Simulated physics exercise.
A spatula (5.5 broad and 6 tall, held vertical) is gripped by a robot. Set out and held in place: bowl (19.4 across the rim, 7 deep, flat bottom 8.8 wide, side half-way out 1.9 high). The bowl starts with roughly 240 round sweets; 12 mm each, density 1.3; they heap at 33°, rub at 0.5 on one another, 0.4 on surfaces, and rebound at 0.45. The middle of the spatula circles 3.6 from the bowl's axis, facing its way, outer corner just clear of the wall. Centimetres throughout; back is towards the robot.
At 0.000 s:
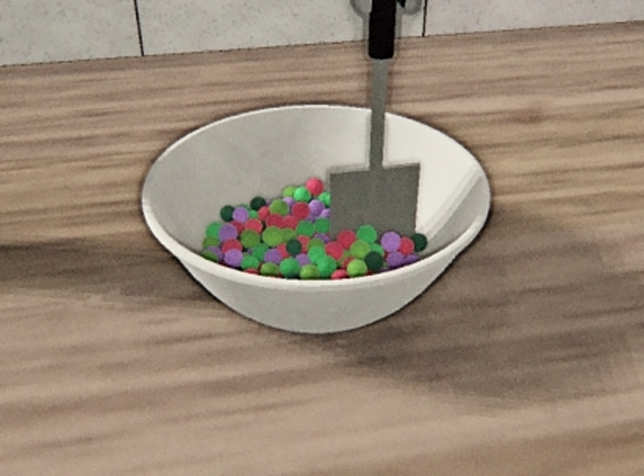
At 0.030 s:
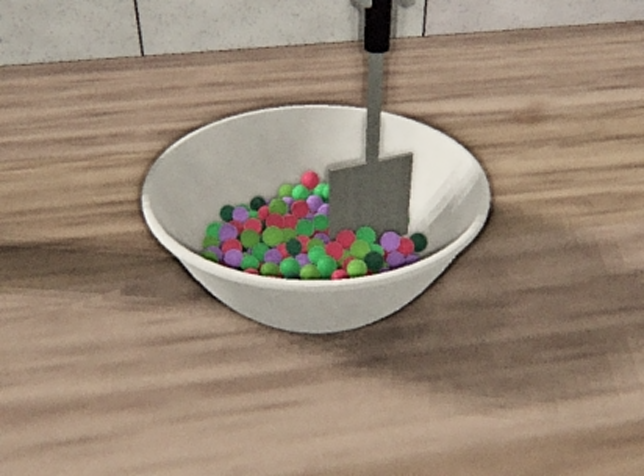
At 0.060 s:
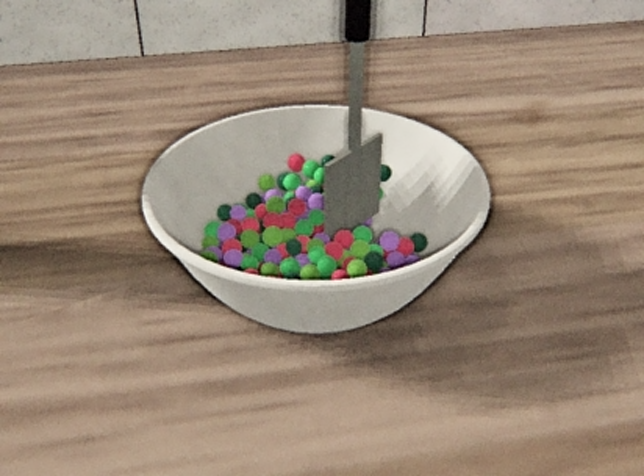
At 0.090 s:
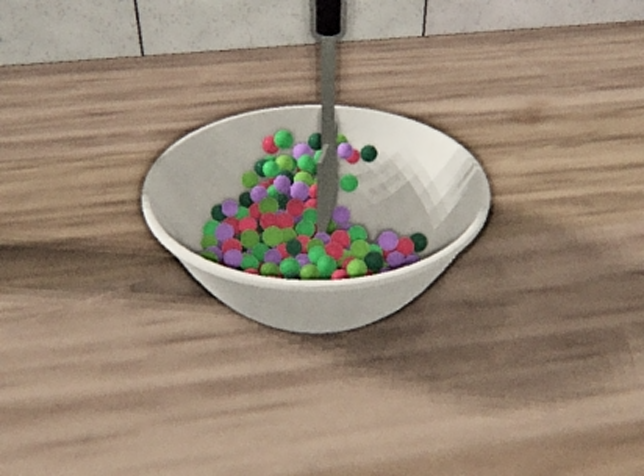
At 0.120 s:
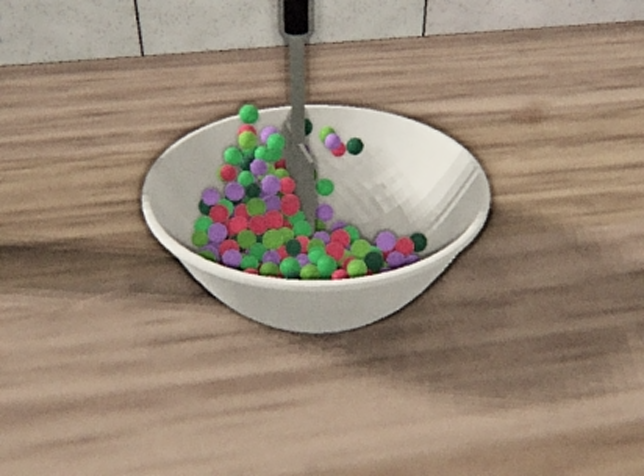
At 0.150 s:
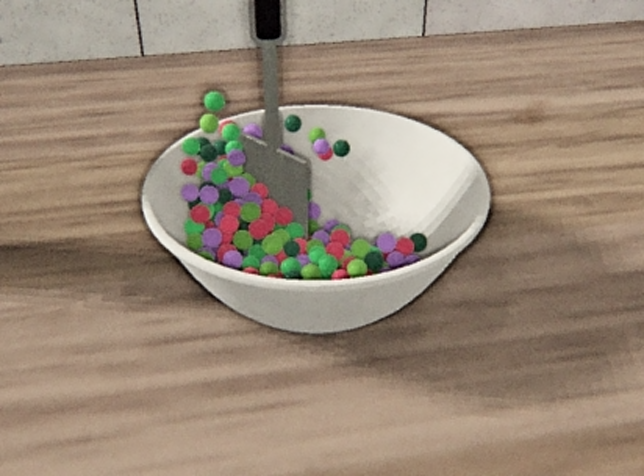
A spatula sweeps leftward through colourful round sweets in a white bowl, pushing them up.
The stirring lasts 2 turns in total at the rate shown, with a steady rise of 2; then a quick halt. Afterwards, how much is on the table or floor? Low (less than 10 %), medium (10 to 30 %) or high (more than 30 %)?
A medium share, 10 to 30 %, ends on the table or floor.
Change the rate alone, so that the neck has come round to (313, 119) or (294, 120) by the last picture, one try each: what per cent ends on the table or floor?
Some 0 and 5 per cent.
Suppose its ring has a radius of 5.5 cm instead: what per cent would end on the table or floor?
Then about 0 per cent.
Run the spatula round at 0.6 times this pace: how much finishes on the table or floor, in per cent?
Some 0 per cent.
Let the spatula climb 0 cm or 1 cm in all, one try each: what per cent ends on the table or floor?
About 30 and 20 per cent.
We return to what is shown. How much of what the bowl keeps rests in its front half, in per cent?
Roughly 45 per cent.
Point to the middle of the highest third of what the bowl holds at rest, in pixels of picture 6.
At about (311, 222).
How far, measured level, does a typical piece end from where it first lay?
About 8 cm.
By 0.39 s, 356° round, highest piece 11 above the table; 212 in the bowl, 14 on the table or floor, 15 in flight or on the tool.
By 0.62 s, 226° round, highest piece 8 above the table; 202 in the bowl, 38 on the table or floor, 1 in flight or on the tool.
By 0.94 s, 0° round, highest piece 5 above the table; 202 in the bowl, 39 on the table or floor.
By 1.64 s, 0° round, highest piece 5 above the table; 202 in the bowl, 39 on the table or floor.
Final count, 202 in the bowl, 39 on the table or floor. That is 16 % on the table or floor.
